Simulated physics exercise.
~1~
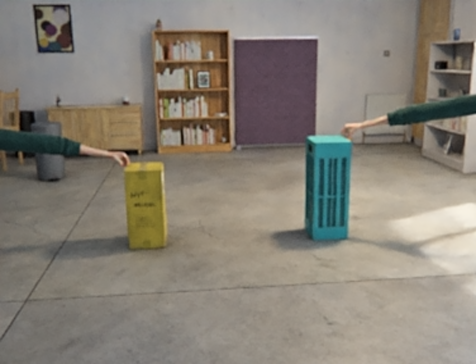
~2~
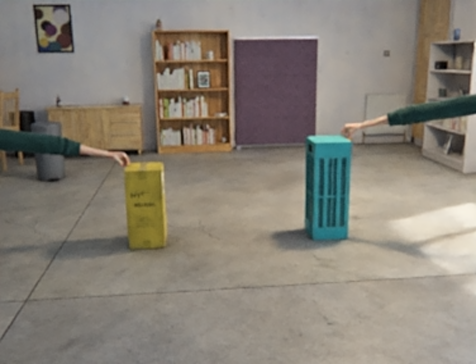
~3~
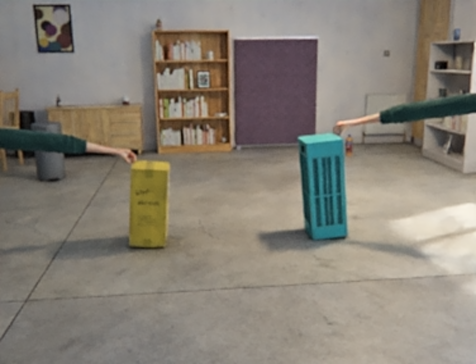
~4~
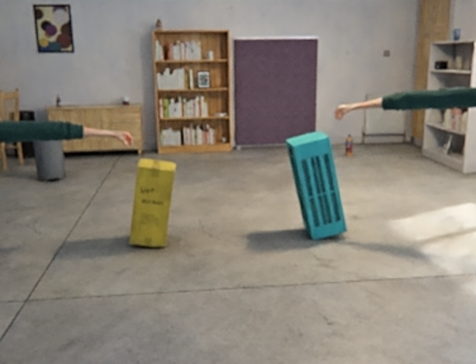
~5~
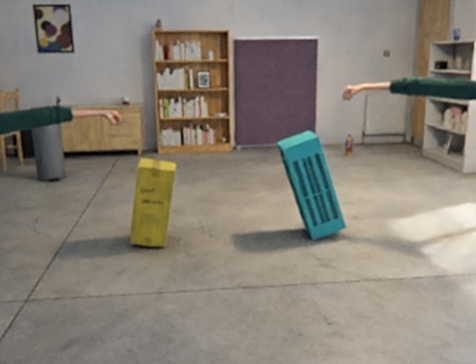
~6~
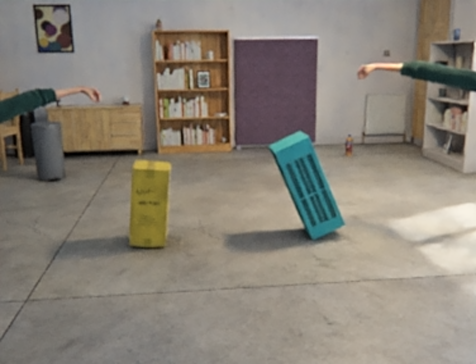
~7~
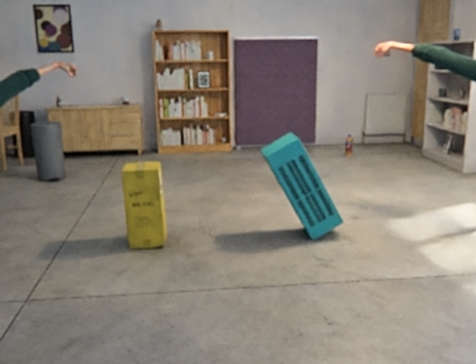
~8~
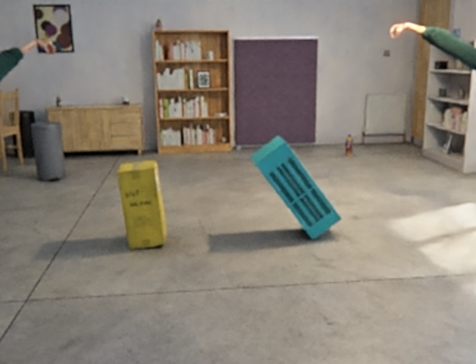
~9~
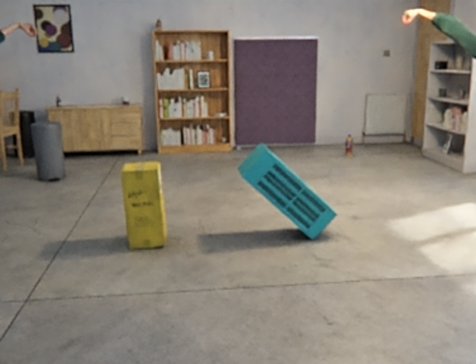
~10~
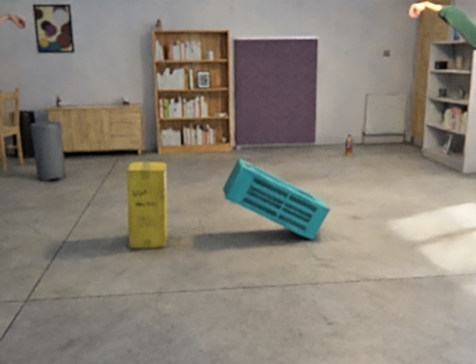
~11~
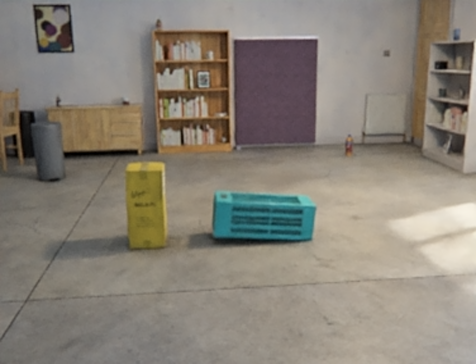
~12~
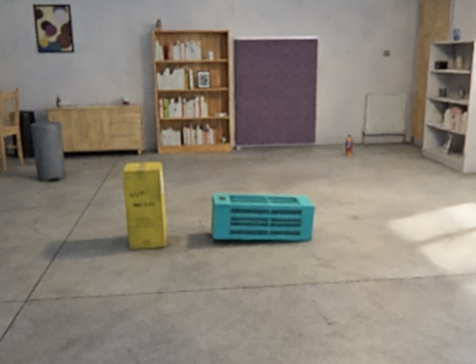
In a room with a concrete floor, bookshelves and a purple panel against the back wall, a yellow parcel stands on the left and a taller turquoise crate on the right. Two green-sleeved arms reach in from opposite sides and push each one near its top. Both tilt, the parcel slightly to the right and the crate further to the left, as the hands let go and draw back. The parcel rocks back onto its base while the crate keeps leaning over. The crate drops onto its side and lies still beside the upright parcel, the arms now gone.
